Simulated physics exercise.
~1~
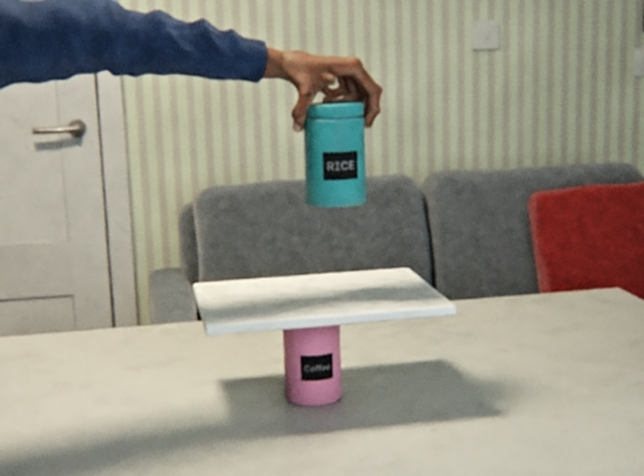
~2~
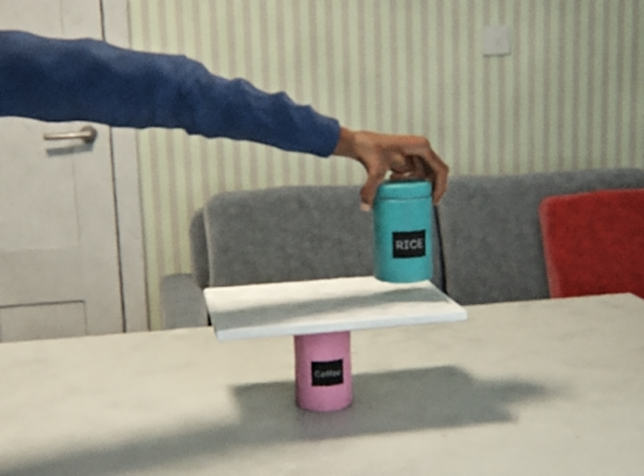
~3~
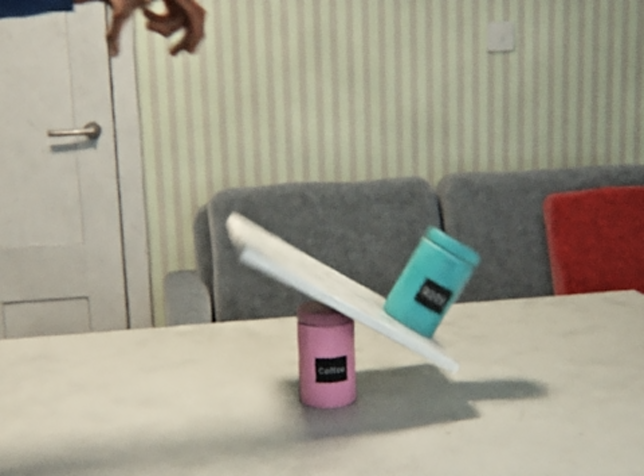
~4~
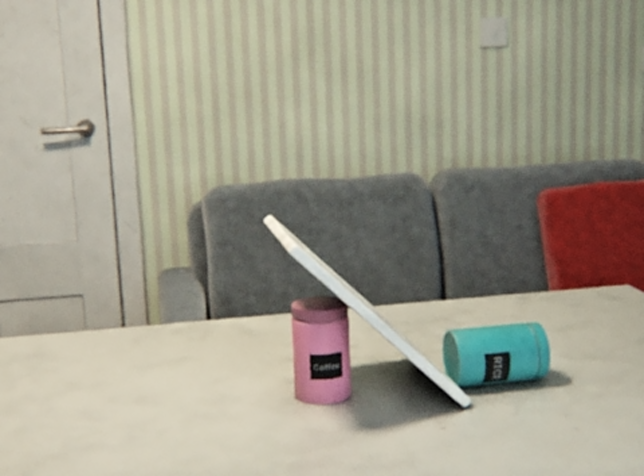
The clip shows a hand lowering a turquoise jar labelled rice onto the right side of a white board balanced on a pink jar, then letting go. The board tips right, the turquoise jar topples onto its side on the table, and the board ends leaning against the standing pink jar.
